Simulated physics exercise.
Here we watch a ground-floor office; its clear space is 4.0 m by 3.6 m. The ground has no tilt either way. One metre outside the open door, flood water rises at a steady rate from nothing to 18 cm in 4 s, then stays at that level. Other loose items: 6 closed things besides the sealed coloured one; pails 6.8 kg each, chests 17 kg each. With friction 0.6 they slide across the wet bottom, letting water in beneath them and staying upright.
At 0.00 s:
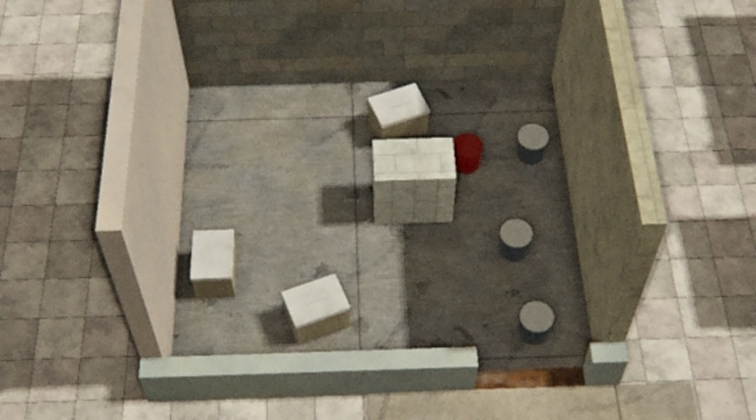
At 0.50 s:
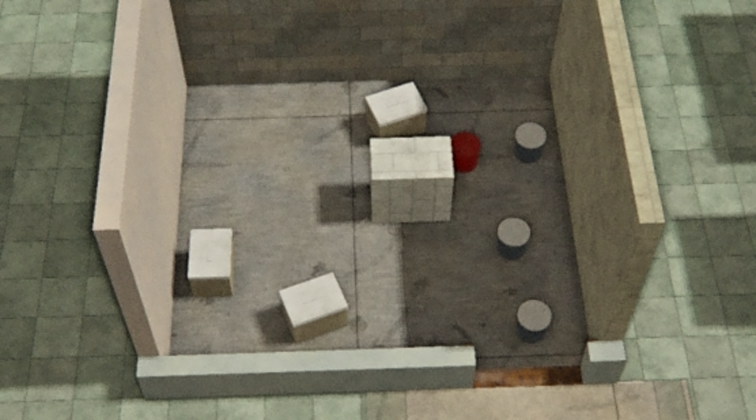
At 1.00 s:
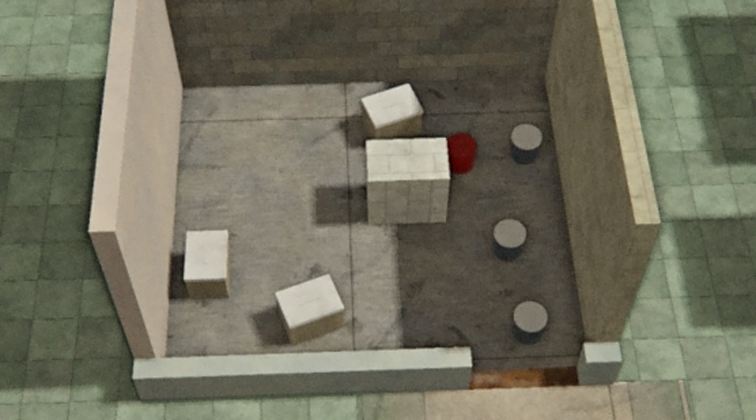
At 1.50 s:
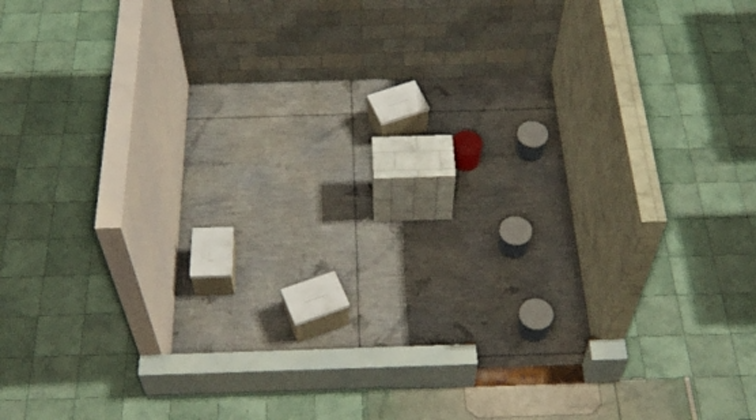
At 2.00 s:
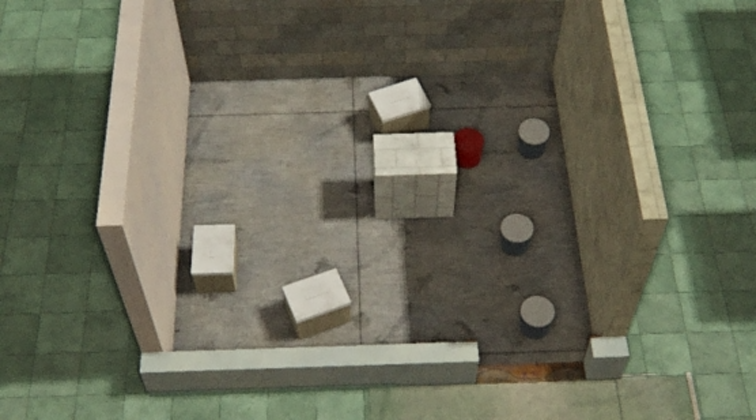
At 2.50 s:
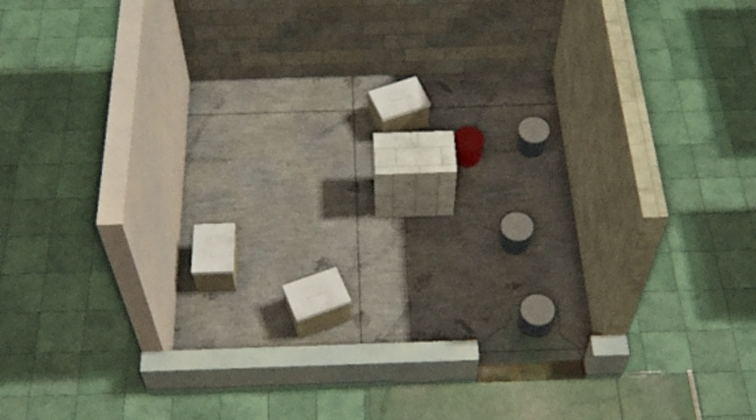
In a walled room seen from above, white blocks, three grey pails and a red one stayed put while the paving outside turned from pale to green and the orange-brown doorway strip changed to a dull tan.
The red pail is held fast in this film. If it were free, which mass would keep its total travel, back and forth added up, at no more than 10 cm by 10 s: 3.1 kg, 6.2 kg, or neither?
I reckon the answer is neither of the two.
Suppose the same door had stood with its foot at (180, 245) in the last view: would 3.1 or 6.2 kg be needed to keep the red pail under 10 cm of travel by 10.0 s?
Moved there, the heavy choice alone works.
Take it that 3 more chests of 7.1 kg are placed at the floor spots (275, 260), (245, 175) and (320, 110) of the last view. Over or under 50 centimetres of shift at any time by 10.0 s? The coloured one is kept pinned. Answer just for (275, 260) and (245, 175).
In the order given, within the mark and then within the mark.
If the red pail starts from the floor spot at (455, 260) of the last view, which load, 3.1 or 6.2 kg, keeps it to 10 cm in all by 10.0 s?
Well, no option works.
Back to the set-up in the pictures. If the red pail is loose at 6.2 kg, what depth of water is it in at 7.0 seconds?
Close to 4 cm deep.
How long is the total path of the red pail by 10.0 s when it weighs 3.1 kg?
Around 250 centimetres in total.
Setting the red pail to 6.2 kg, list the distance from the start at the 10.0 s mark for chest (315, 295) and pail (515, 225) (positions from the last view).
Shifts: 0 cm / 140 cm.
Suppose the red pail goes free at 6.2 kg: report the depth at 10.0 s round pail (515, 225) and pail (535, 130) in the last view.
Around 7 cm and 13 cm.
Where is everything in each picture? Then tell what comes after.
The first frame shows the red pail at (468, 145), on the bottom; 0.0 m2 under water; 0 of 7 have shifted.
The second frame shows the red pail at (465, 144), on the bottom; water covers 0.0 m2; 0 of 7 have shifted.
The third frame shows the red pail at (461, 146), on the bottom; water covers 0.0 m2; 0 of 7 have shifted.
The fourth frame shows the red pail at (467, 143) rests on the ground; water covers 0.0 m2; 0 of 7 have shifted.
The fifth frame shows the red pail at (468, 140), on the bottom; 0.0 m2 under water; 0 of 7 have shifted.
The sixth frame shows the red pail at (468, 139), on the bottom; water covers 0.3 m2; 0 of 7 have shifted.
After 3.5 s the red pail would be 0 cm from its start with 3.1 kg and 0 cm from its start with 6.2 kg; 0 cm of water round it then.
After 4.5 s the red pail would be 0 cm from its start with 3.1 kg and 0 cm from its start with 6.2 kg; 0 cm of water round it then.
After 7.0 s the red pail would be 101 cm from its start with 3.1 kg and 17 cm from its start with 6.2 kg; 4 cm of water round it then.
After 10.0 s the red pail would be 161 cm from its start with 3.1 kg and 45 cm from its start with 6.2 kg; 10 cm of water round it then.
